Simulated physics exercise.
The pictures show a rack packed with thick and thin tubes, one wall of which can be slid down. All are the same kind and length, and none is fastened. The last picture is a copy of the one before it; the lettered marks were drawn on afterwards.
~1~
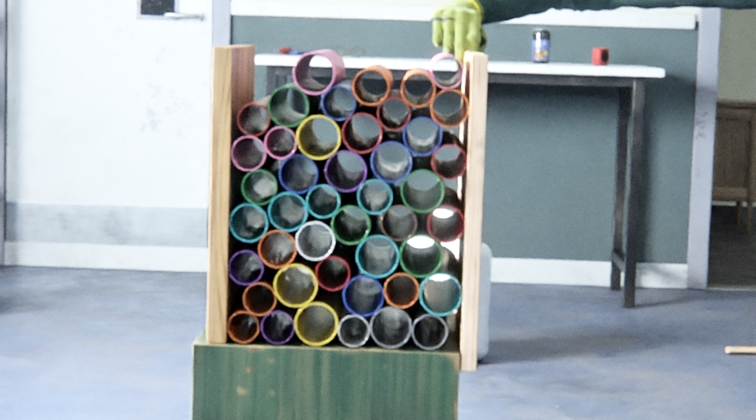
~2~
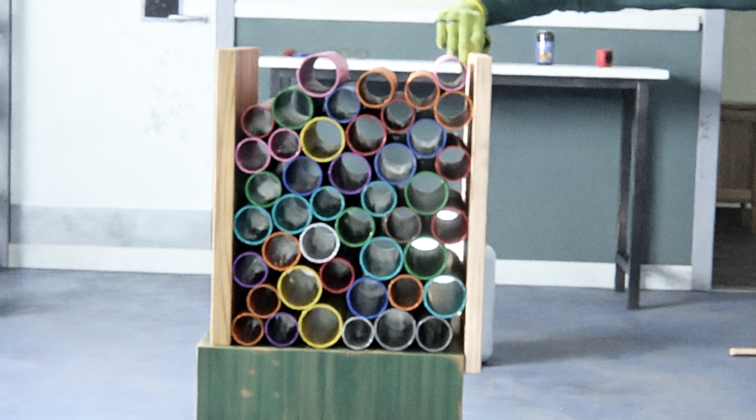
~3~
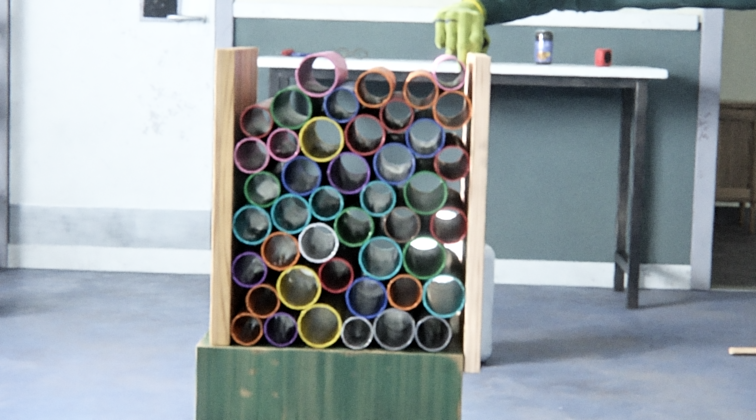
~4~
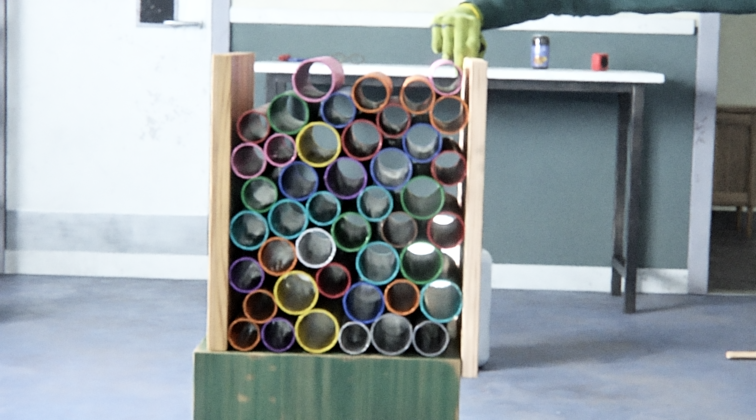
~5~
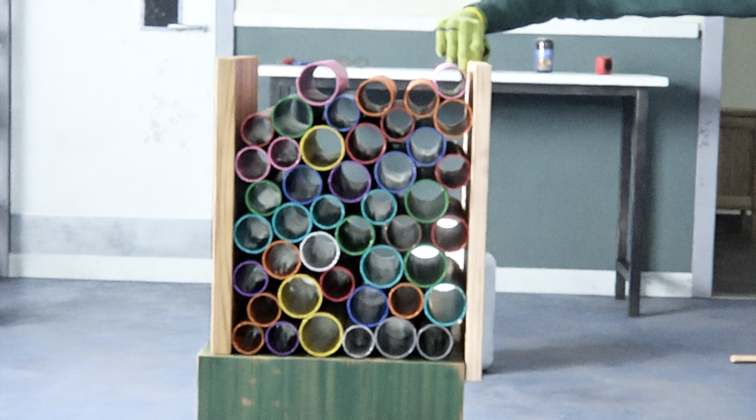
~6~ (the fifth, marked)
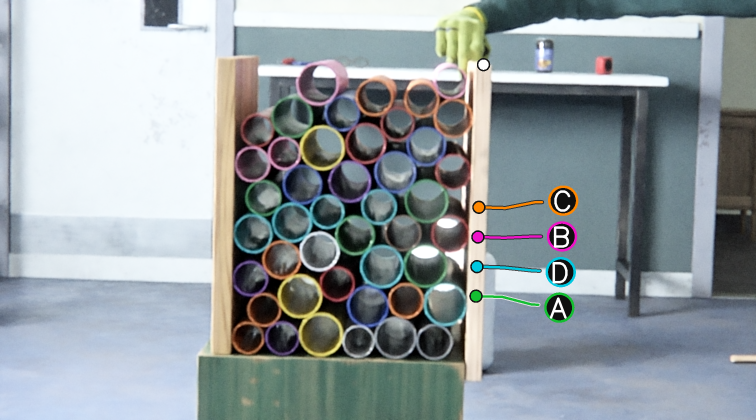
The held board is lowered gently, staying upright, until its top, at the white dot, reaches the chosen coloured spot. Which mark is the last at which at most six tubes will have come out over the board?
C is the limit.
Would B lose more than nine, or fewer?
It loses fewer than nine.
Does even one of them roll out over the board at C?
Yes.
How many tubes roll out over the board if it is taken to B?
With B, seven.
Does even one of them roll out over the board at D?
Yes.
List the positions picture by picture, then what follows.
In the first frame, a yellow tube (296, 285); an orange tube (278, 249); a turquoise tube (249, 223).
In the second frame, a turquoise tube (253, 225); a green tube (264, 189).
In the third frame, a pink tube (251, 155); a red tube (257, 122).
In the fourth frame, an orange tube (371, 94); side board (470, 205).
In the fifth frame, an orange tube (248, 338); a grey tube (434, 342); a yellow tube (300, 296).
On the marked copy, A at (476, 296); B at (478, 237); C at (479, 207); D at (477, 267); the white dot at (484, 64).
Taking C. A third of the way, top of the board (473, 127).
Two thirds of the way, top of the board (470, 201).
When it is over, top of the board (470, 207), three out over the board.
As for the rest, A more than six out over the board; B seven out over the board; D more than six out over the board.
